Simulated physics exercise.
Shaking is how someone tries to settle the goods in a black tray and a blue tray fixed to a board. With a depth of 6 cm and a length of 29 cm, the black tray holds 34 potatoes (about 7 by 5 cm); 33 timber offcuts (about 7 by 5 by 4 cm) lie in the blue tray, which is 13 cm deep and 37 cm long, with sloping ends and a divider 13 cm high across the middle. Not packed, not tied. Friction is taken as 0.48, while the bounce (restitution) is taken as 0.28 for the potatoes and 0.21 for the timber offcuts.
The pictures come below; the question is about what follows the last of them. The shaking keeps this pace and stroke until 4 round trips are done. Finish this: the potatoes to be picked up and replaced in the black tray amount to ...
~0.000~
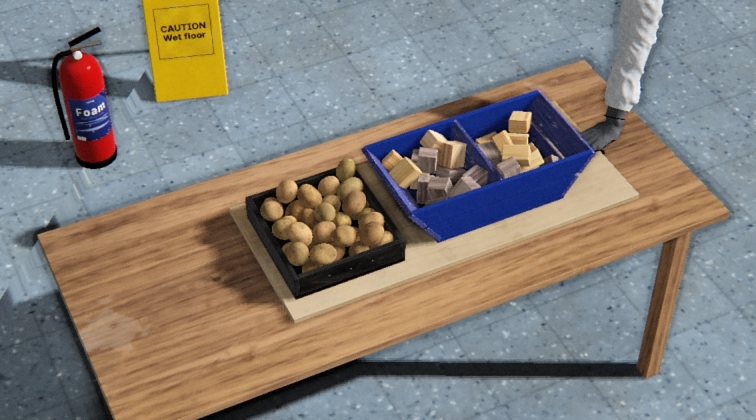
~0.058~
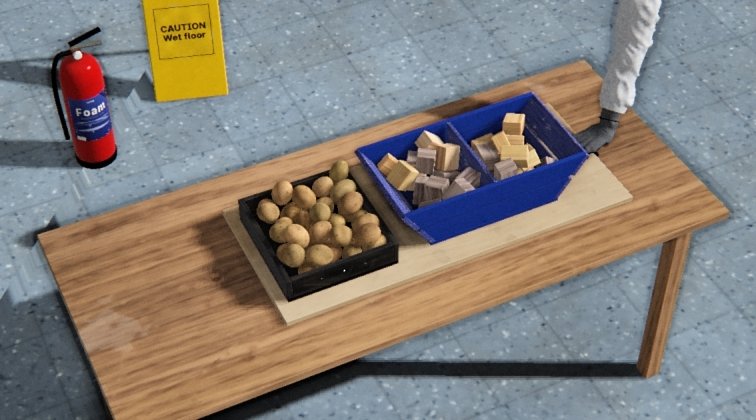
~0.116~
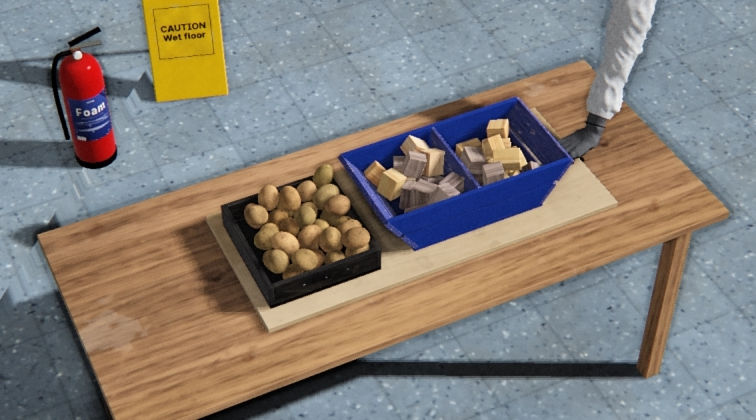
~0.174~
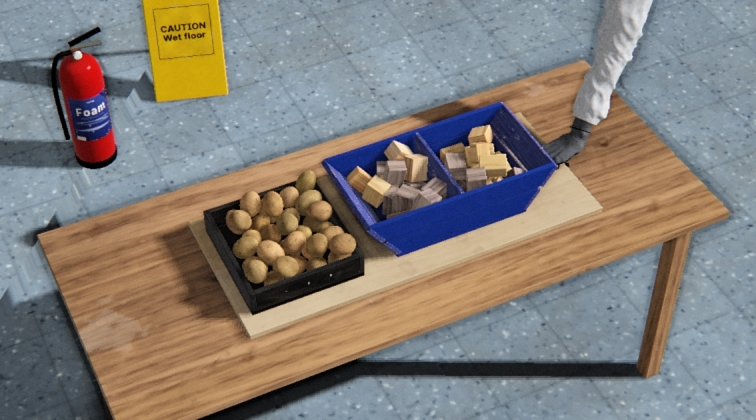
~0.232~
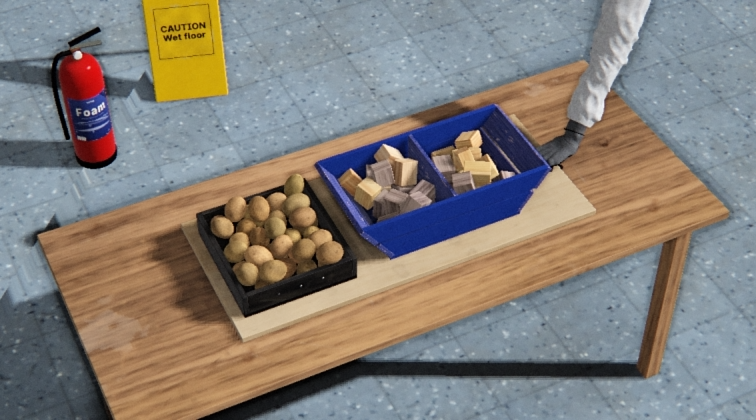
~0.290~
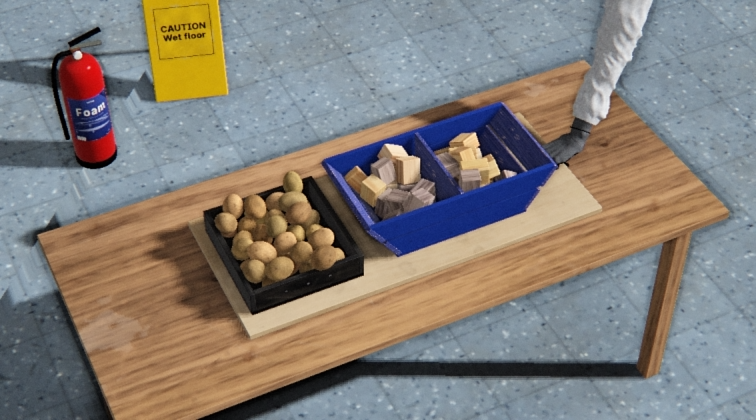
... more than one in six.
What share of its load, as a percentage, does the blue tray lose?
About 0 percent for the blue tray.
After 0.62 s, 2 of 34 out of the black tray and 0 of 33 out of the blue tray.
After 1.04 s, 5 of 34 out of the black tray and 0 of 33 out of the blue tray.
After 1.62 s, 6 of 34 out of the black tray and 0 of 33 out of the blue tray.
Final count (at 2.37 s), 10 of 34 out of the black tray and 0 of 33 out of the blue tray. Asked share, 10 of 34, 29 per cent.
